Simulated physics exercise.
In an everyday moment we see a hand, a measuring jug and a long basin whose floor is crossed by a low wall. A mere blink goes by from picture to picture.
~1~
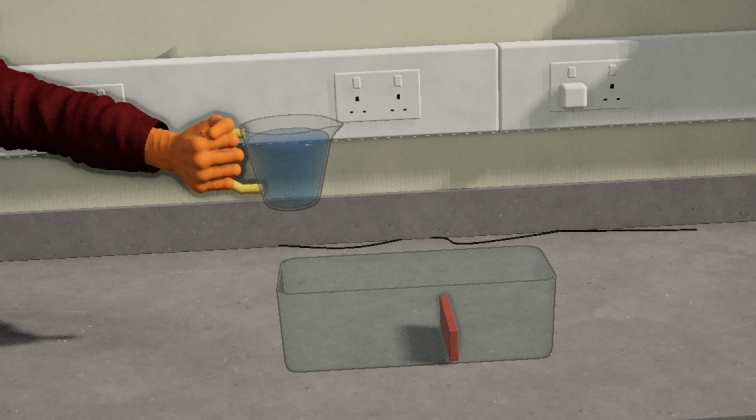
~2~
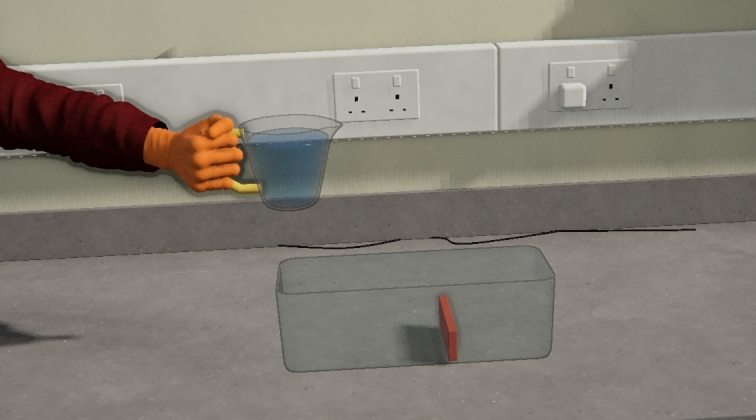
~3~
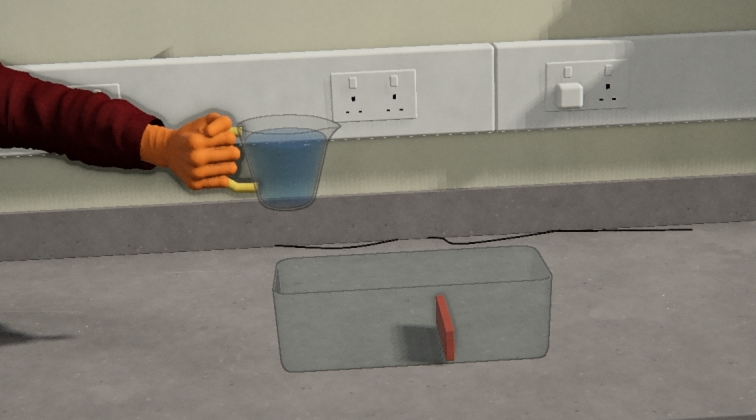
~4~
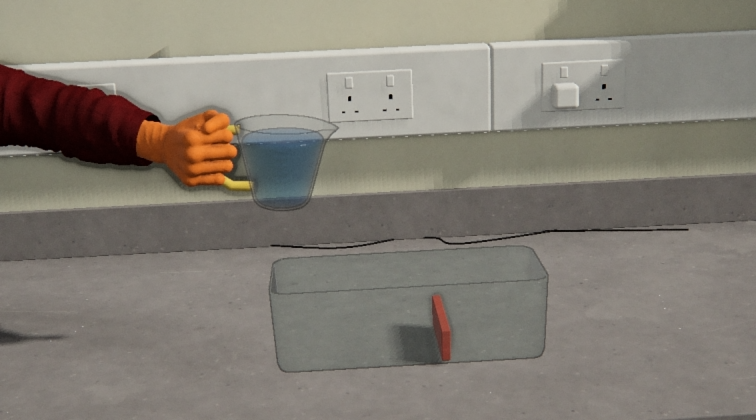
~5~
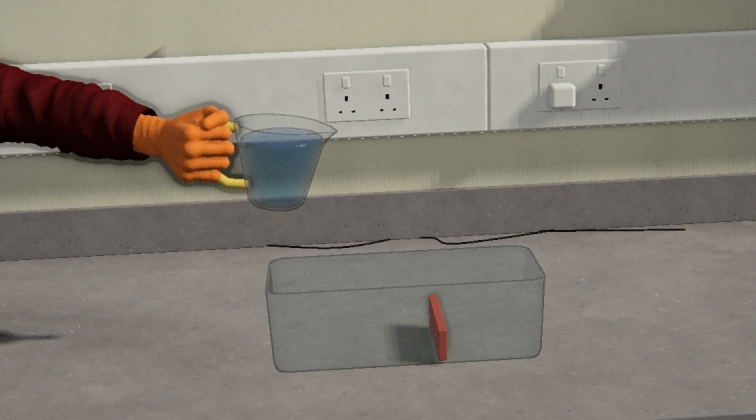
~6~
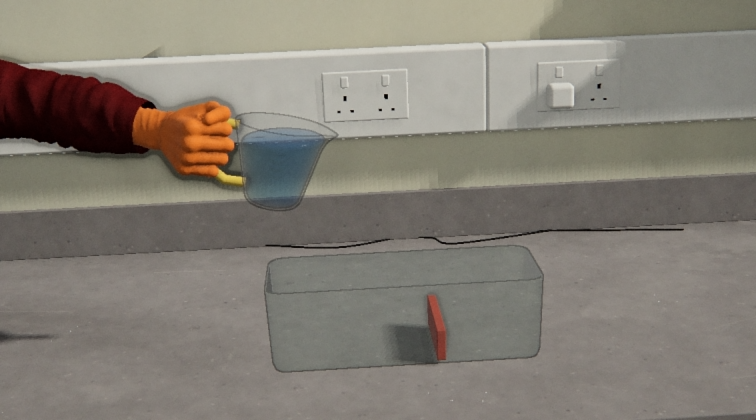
A hand in an orange glove holds a clear jug of blue water above an empty long basin with a low red wall inside, keeping it upright at first, then tilting it slightly to the right as the view shifts a little.
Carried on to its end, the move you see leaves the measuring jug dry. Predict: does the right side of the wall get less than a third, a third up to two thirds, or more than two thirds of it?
I reckon what ends right of the wall does not reach a third.
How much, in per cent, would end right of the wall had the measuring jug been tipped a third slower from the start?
About 5 in a hundred.
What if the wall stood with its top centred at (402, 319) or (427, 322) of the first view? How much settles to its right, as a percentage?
About 55 % and 15 %.
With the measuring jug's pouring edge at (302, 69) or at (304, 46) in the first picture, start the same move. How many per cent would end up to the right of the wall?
Near 10 in a hundred first, near 10 in a hundred second.
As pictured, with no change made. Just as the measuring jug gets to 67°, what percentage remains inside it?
Roughly 65 percent remains at that point.
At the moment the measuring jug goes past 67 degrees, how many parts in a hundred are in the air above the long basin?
25 in a hundred.
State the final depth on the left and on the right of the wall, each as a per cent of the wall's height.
Once it is still, the left part shows 40 per cent and the right part 0.
A moment on, the measuring jug is tipped part way and 66 per cent is still to pour, 9 is left of the wall and 0 right of it.
Next, the measuring jug is tipped on its side and 11 per cent is still to pour, 69 is left of the wall and 2 right of it.
Then the measuring jug is tipped right over and 0 per cent is still to pour, 92 is left of the wall and 5 right of it.
Later the measuring jug is tipped right over and 0 per cent is still to pour, 92 is left of the wall and 6 right of it.
Finally, 92 per cent lies left of the wall, 6 right of it and 2 outside.
